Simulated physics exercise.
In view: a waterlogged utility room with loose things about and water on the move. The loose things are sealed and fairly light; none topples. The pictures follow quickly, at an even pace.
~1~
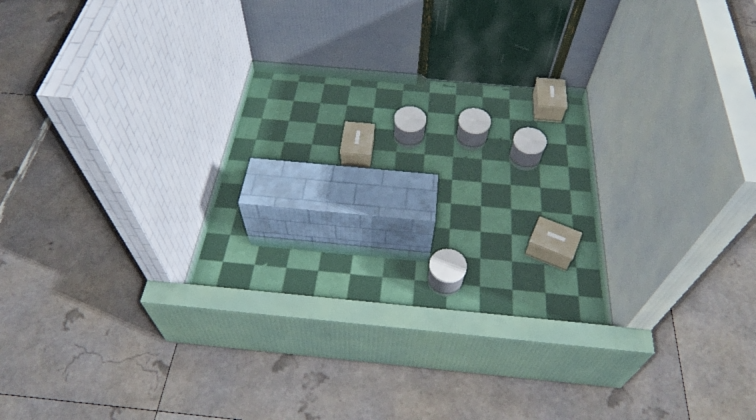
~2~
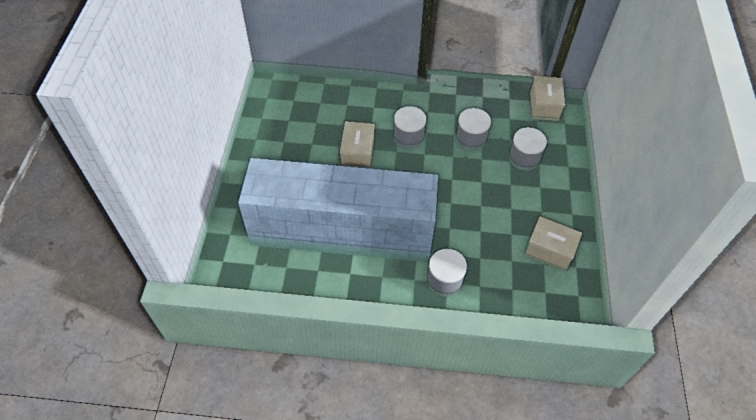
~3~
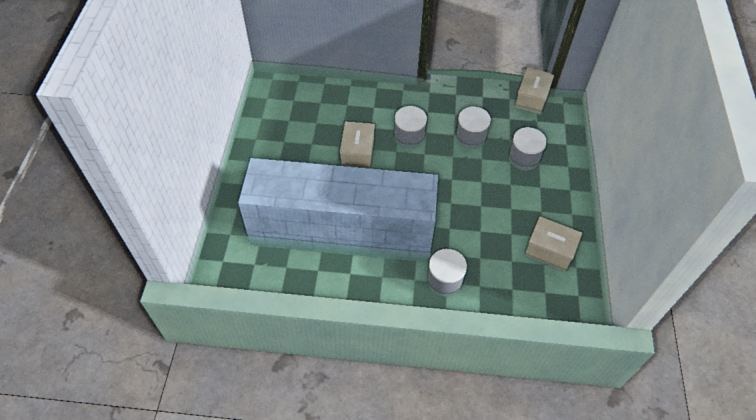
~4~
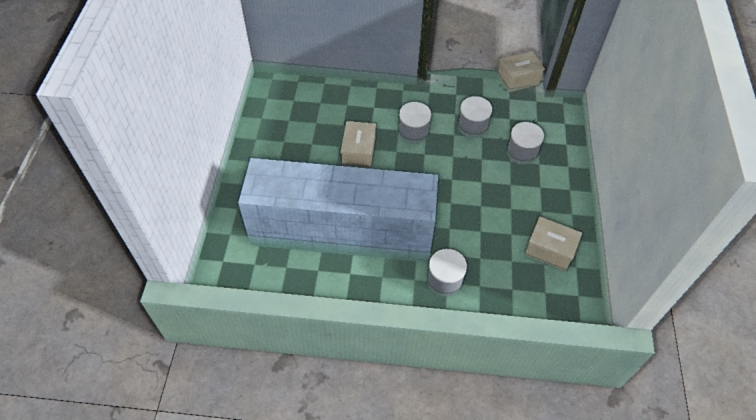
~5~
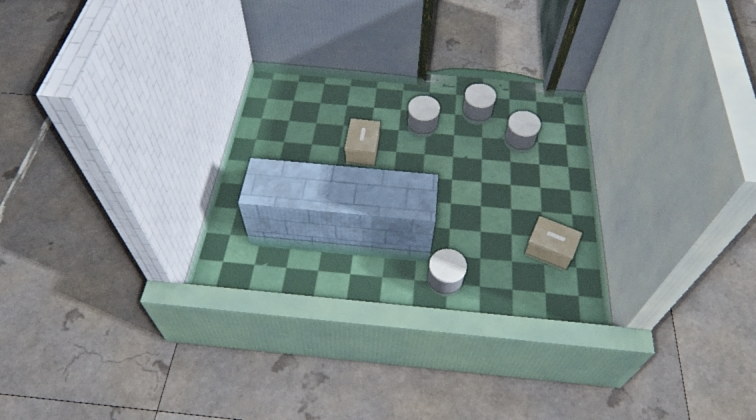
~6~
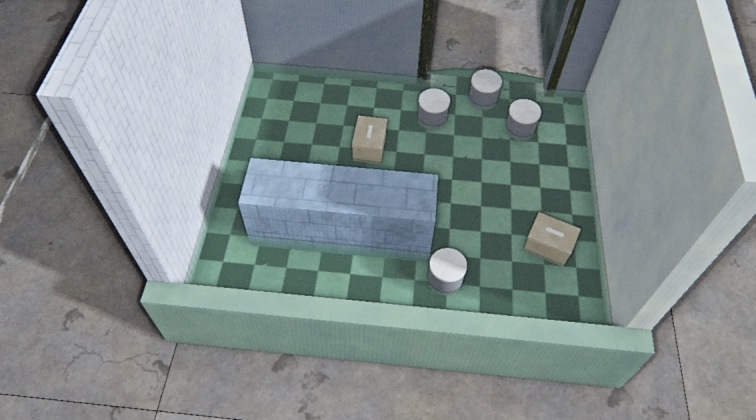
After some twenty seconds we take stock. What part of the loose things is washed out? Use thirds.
That comes to at least two thirds.
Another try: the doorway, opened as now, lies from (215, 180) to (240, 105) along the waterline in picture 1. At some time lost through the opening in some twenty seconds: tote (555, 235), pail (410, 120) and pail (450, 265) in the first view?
As listed: Still in, yes, no.
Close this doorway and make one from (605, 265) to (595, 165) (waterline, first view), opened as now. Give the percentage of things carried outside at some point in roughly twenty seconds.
I make it 100 per cent.
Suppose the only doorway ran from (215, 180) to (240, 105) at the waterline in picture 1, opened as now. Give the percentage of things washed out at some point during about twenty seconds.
Roughly 40 per cent.
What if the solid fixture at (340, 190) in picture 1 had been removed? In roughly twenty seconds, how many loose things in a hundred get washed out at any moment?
Some 90 per cent.
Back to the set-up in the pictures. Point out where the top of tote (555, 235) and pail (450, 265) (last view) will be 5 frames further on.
Roughly at (556, 187) and (479, 220).
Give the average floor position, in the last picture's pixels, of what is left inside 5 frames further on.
Close to (475, 194).
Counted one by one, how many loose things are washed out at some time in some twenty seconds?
7 of them.
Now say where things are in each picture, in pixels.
In the first picture, a pail at (475, 120), afloat; a pail at (530, 140) floats; 0 of 7 have shifted.
In the second picture, a pail at (475, 120), afloat; a pail at (530, 140), afloat; 0 of 7 have shifted.
In the third picture, a pail at (475, 118), afloat, close to its start; a pail at (530, 140) floats; 1 of 7 have shifted.
In the fourth picture, a pail at (477, 108) floats, close to its start; a pail at (528, 134) floats, close to its start; 4 of 7 have shifted.
In the fifth picture, a pail at (481, 95), afloat, a stride from its start; a pail at (525, 123), afloat, close to its start; 5 of 7 have shifted.
In the sixth picture, a pail at (487, 80), afloat, a stride from its start; a pail at (525, 111) floats, a stride from its start; 6 of 7 have shifted.
A moment on, 4 of 7 are out; 3 afloat.
Next, 5 of 7 are out; 2 afloat.
Later, 7 of 7 are out; 0 afloat.
In the end, 7 of 7 are out; 0 afloat.
